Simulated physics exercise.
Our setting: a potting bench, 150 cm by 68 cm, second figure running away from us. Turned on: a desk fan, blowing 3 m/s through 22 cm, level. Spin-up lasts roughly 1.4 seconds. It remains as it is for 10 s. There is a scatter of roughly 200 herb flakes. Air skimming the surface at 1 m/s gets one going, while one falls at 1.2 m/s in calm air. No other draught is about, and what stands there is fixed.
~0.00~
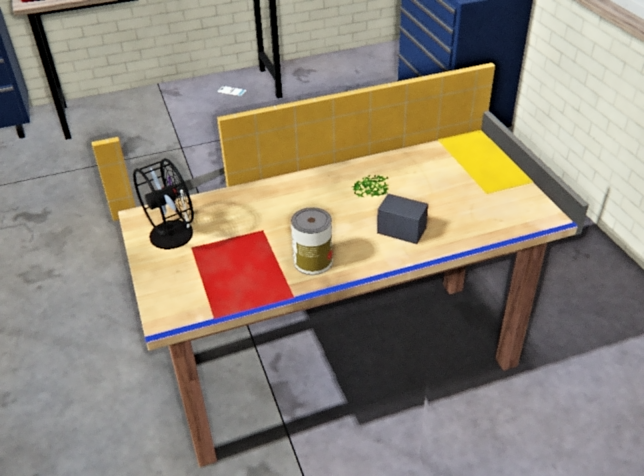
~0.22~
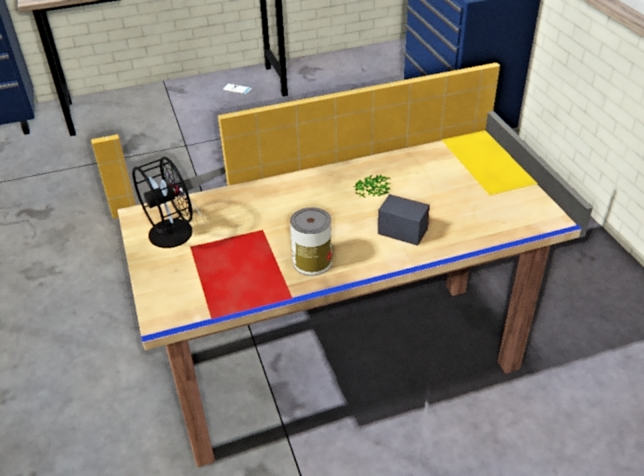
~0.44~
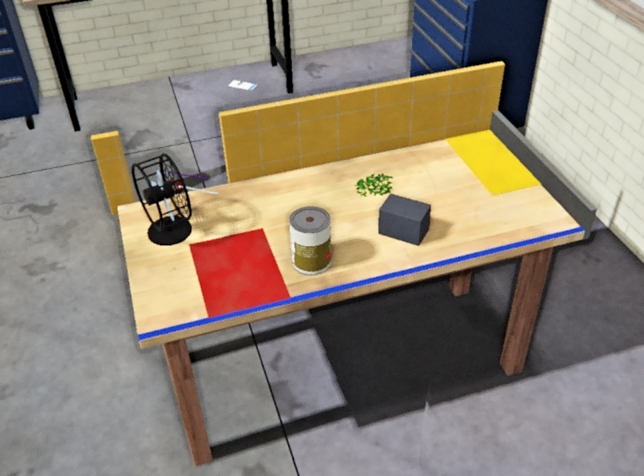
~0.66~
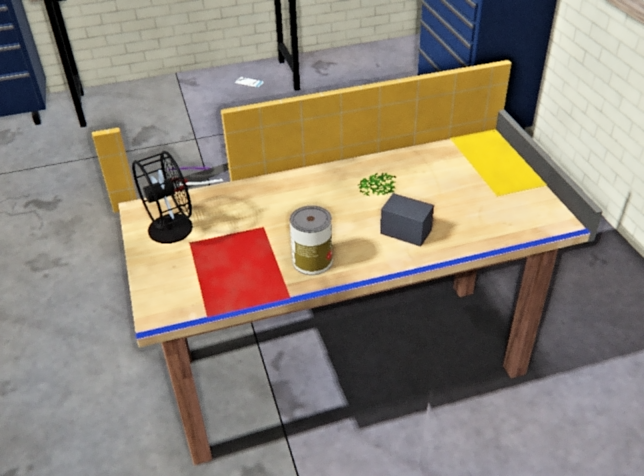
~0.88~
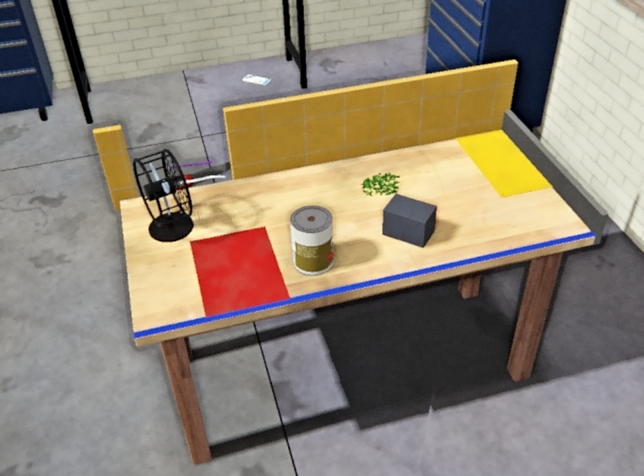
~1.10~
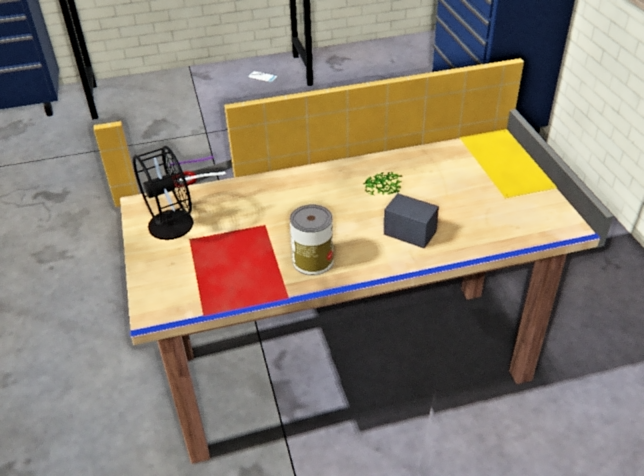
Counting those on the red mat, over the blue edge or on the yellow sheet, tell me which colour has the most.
The blue one has the most.
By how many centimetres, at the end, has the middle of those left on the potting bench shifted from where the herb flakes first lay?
Roughly 50 centimetres.
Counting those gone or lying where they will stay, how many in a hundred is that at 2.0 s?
It comes to some 2 per cent.
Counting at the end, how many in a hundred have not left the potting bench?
Near 30 %.
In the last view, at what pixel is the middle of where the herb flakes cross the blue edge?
Near (584, 242).
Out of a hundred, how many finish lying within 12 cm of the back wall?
About 0 %.
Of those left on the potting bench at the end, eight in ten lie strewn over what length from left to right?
30 centimetres or so.
After 2.0 s the count stands so, 0 % are on the red mat, 0 % over the blue edge and 13 % on the yellow sheet; the middle of those still in play is near (521, 205).
After 3.2 s the count stands so, 0 % are on the red mat, 68 % over the blue edge and 0 % on the yellow sheet; the middle of those still in play is near (537, 222).
After 5.5 s the count stands so, 0 % are on the red mat, 69 % over the blue edge and 0 % on the yellow sheet; the middle of those still in play is near (530, 225).
After 10.0 s, at the end, 0 % are on the red mat, 70 % over the blue edge and 0 % on the yellow sheet; the middle of those still in play is near (530, 225).
